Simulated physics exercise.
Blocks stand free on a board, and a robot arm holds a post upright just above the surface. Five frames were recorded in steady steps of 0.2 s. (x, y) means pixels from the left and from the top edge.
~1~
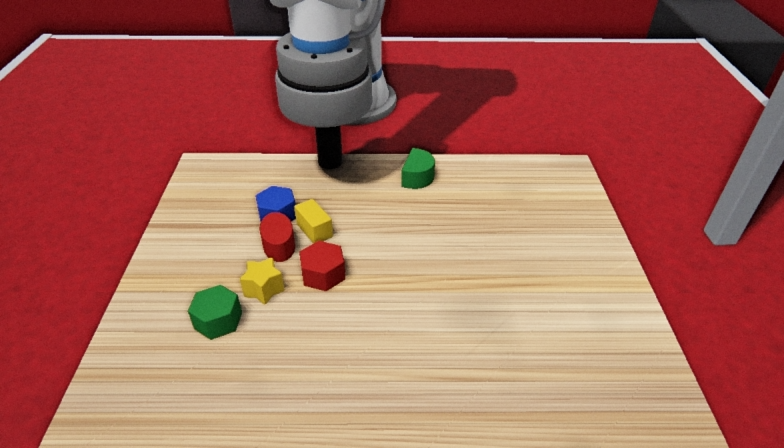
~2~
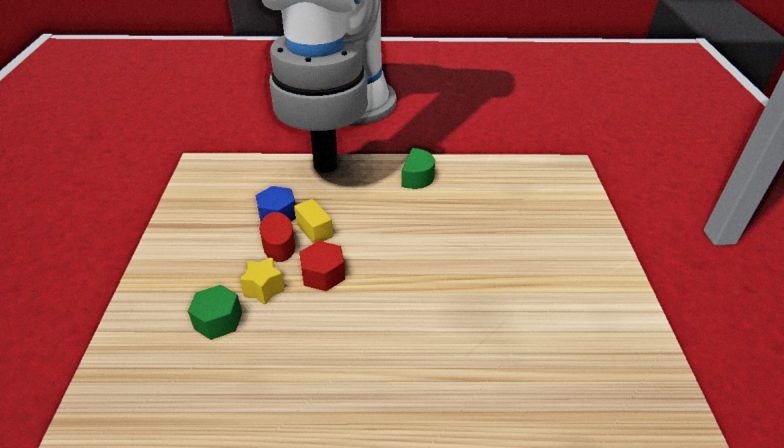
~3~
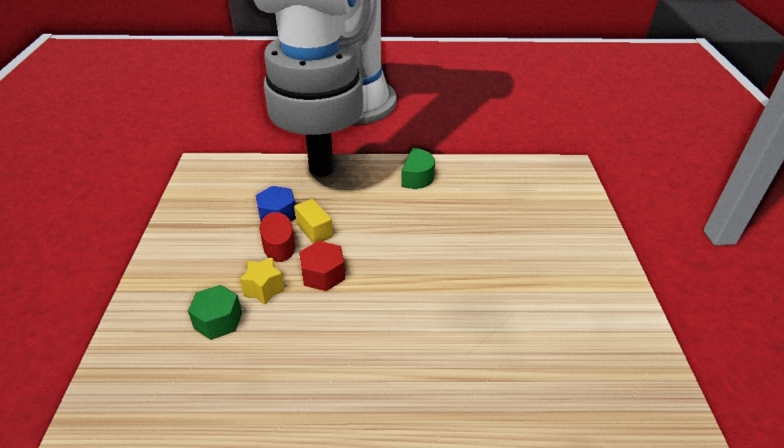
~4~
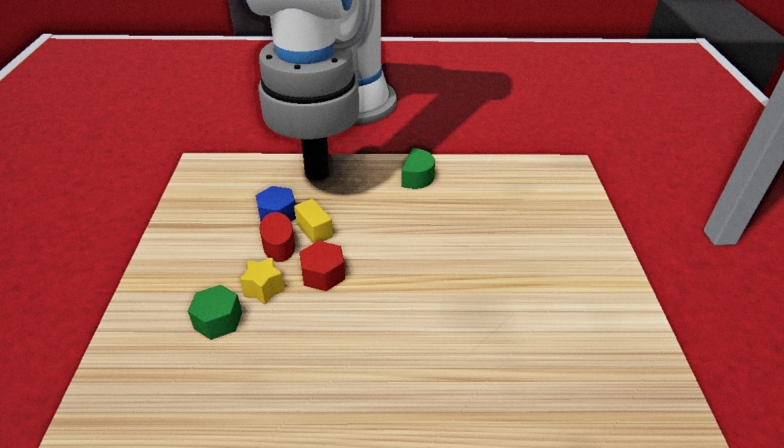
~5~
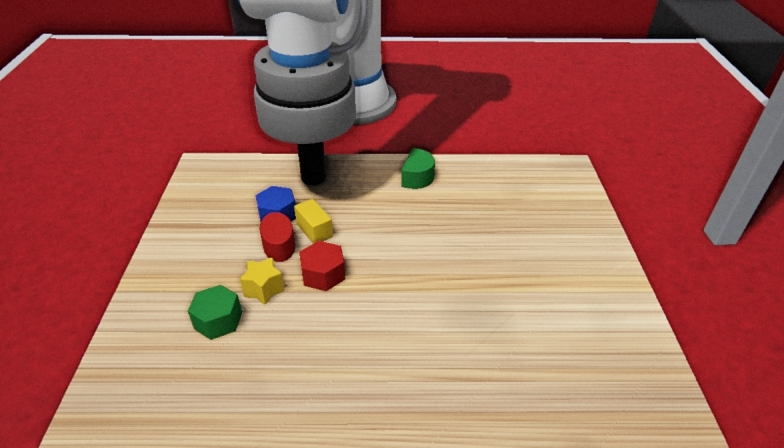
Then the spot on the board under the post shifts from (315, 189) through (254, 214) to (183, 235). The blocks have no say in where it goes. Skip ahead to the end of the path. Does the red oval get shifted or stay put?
It does get moved.
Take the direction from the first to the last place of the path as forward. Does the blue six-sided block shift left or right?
It slides leftward.
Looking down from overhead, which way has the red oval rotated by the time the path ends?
Viewed from the top, it goes anticlockwise.
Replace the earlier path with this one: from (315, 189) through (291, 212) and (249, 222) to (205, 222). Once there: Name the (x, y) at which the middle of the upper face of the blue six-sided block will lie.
Pixel (187, 225).
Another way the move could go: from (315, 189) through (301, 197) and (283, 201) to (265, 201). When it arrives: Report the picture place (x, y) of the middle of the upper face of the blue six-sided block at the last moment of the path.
Most likely (256, 204).
The first path, step by step. One third of the way, post at (273, 195); blue six-sided block at (254, 208); red oval at (272, 233), turned 30° anticlockwise.
Two thirds of the way, post at (229, 210); blue six-sided block at (226, 226), turned 60° anticlockwise; red oval at (270, 236), turned 45° anticlockwise.
At the end, post at (179, 224); blue six-sided block at (220, 228), turned 80° anticlockwise; red oval at (270, 236), turned 45° anticlockwise; yellow oblong block unmoved.
